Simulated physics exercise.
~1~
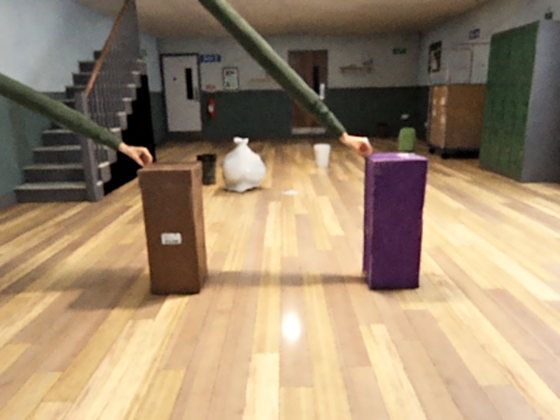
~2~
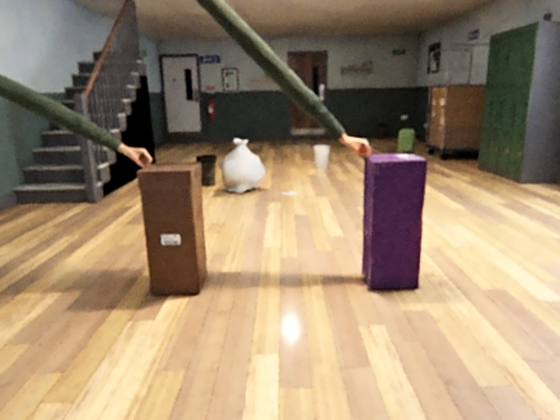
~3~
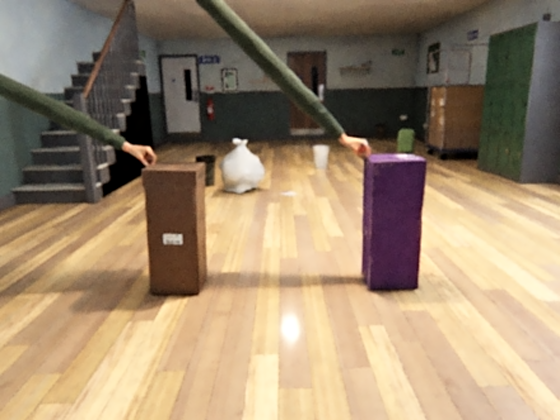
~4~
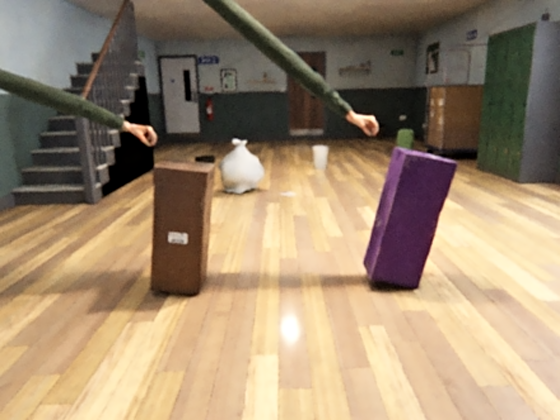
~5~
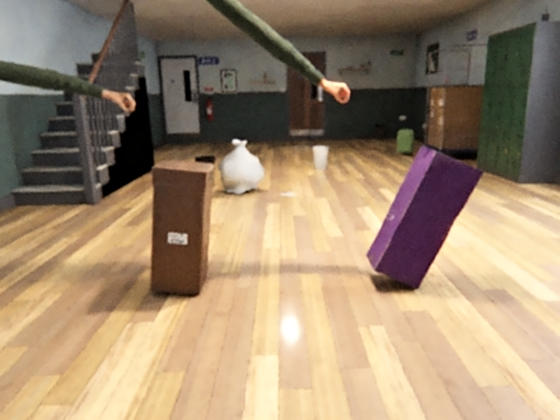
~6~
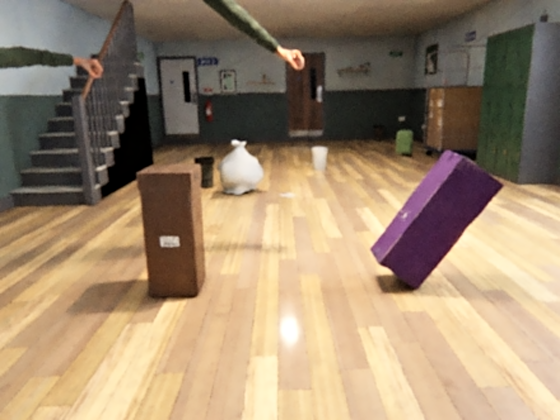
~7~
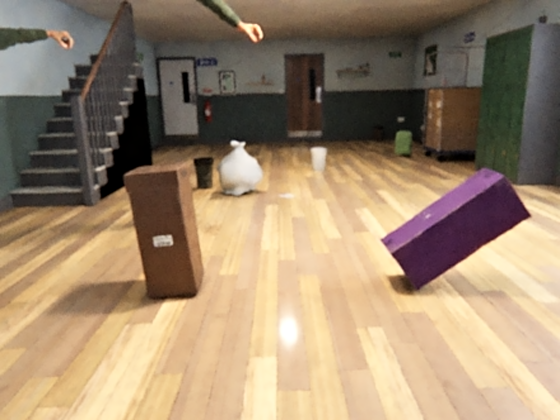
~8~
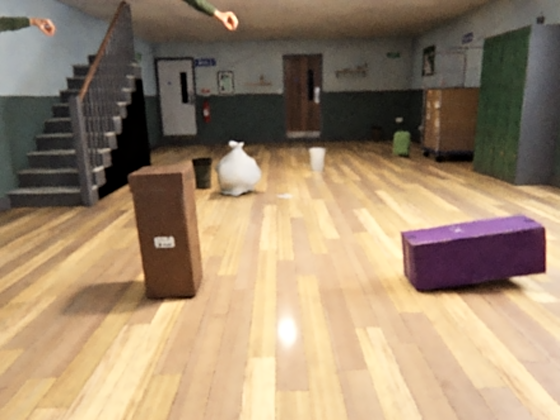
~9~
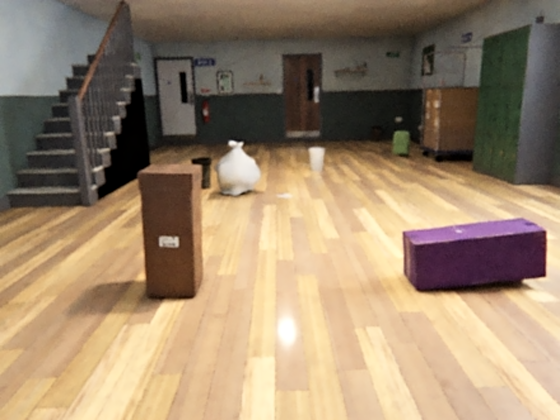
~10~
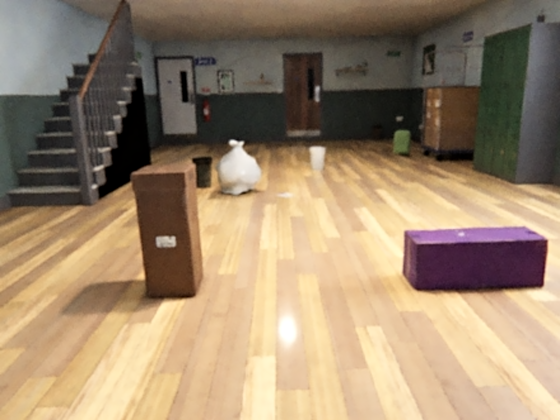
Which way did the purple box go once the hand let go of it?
It tipped over to the right and ended up lying on its side on the floor.
